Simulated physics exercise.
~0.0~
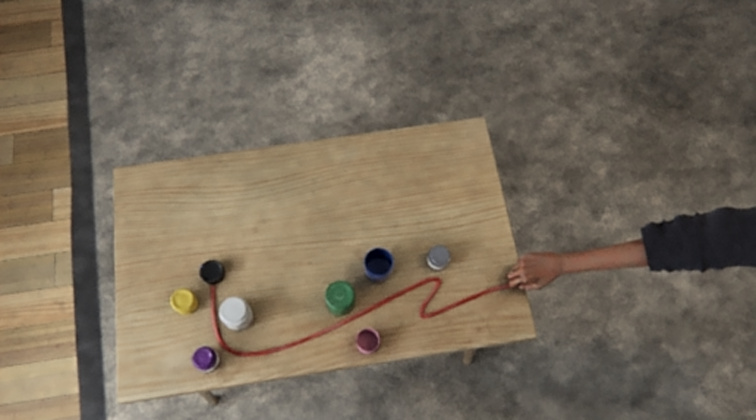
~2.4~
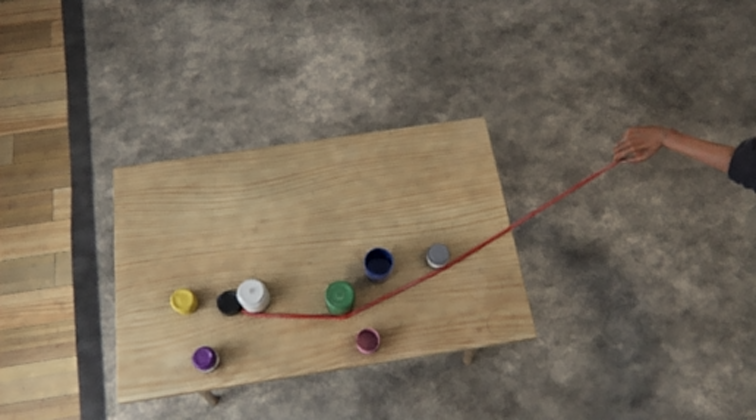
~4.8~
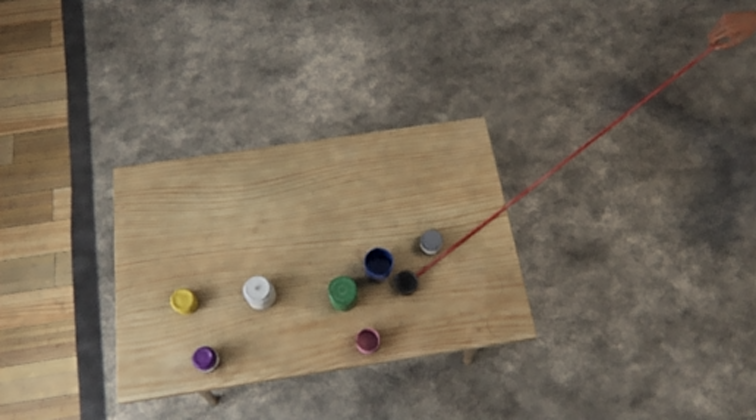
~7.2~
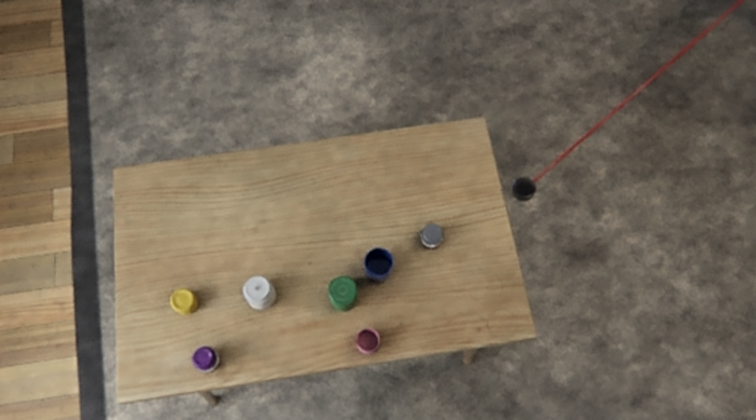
A hand pulled a red cord to the right across a wooden table, dragging a small black reel past the other pots and nudging the white and grey ones slightly, until the reel slid off the right edge while the rest stayed on top.
